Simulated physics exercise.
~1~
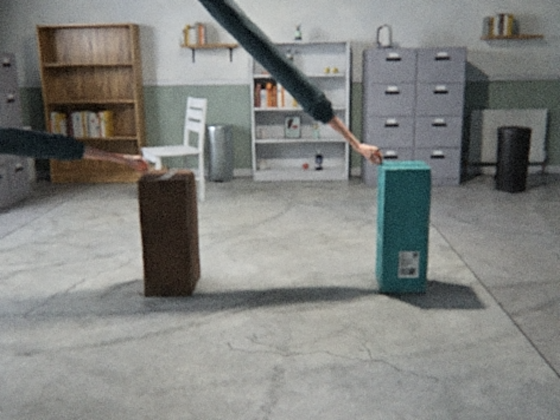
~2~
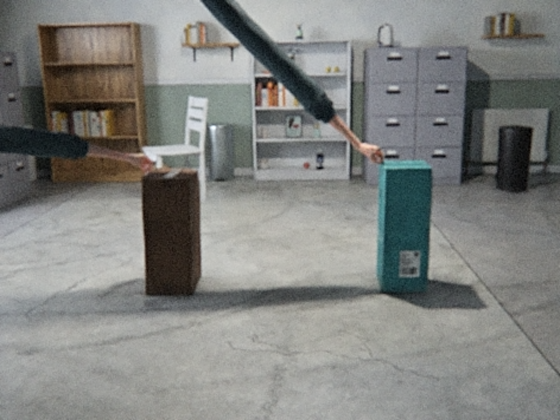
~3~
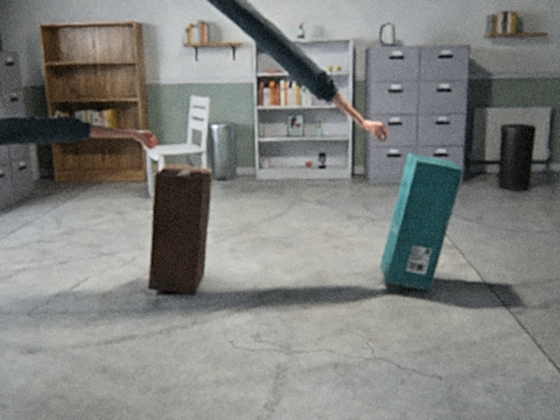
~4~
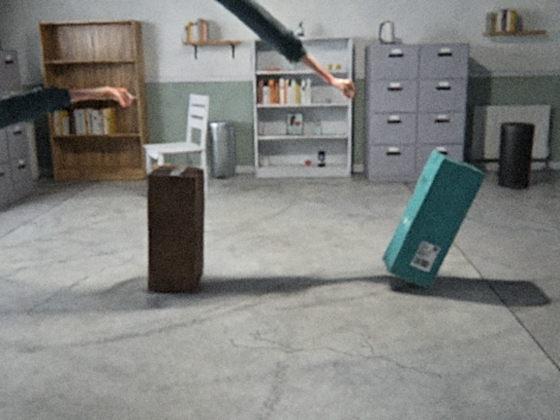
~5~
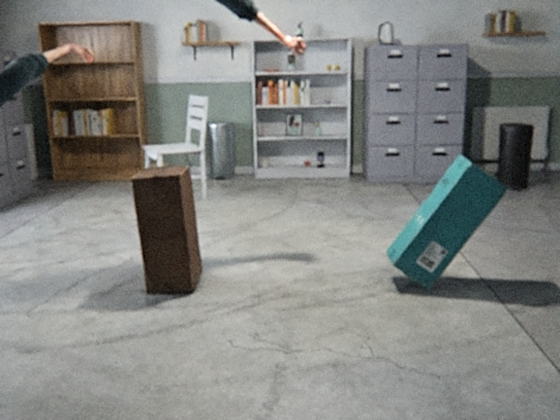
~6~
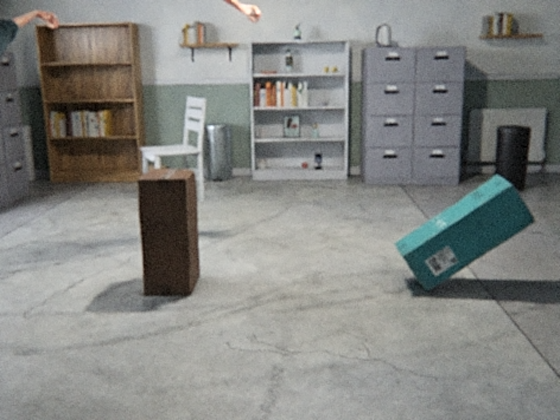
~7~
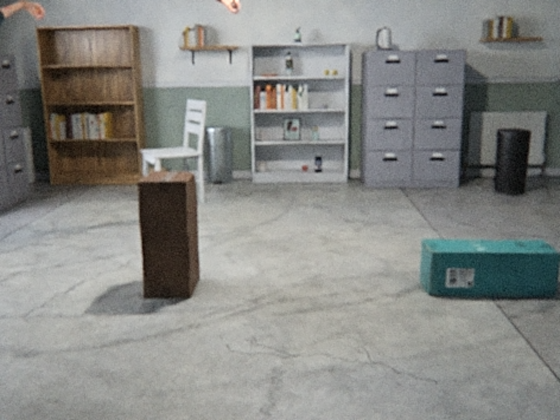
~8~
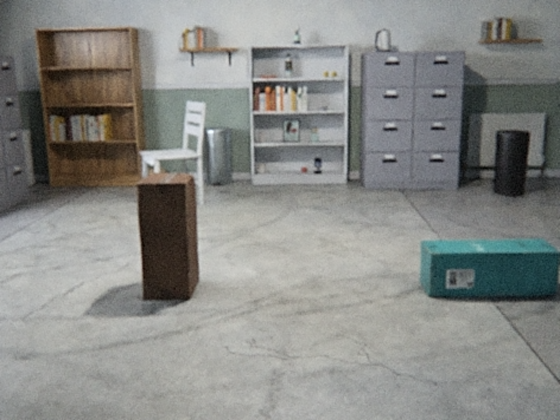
In the video, two hands tip a standing brown box and a turquoise parcel to the right, then let go and withdraw; the parcel keeps leaning until it falls onto its side, while the brown box rocks back and settles upright on the concrete floor.
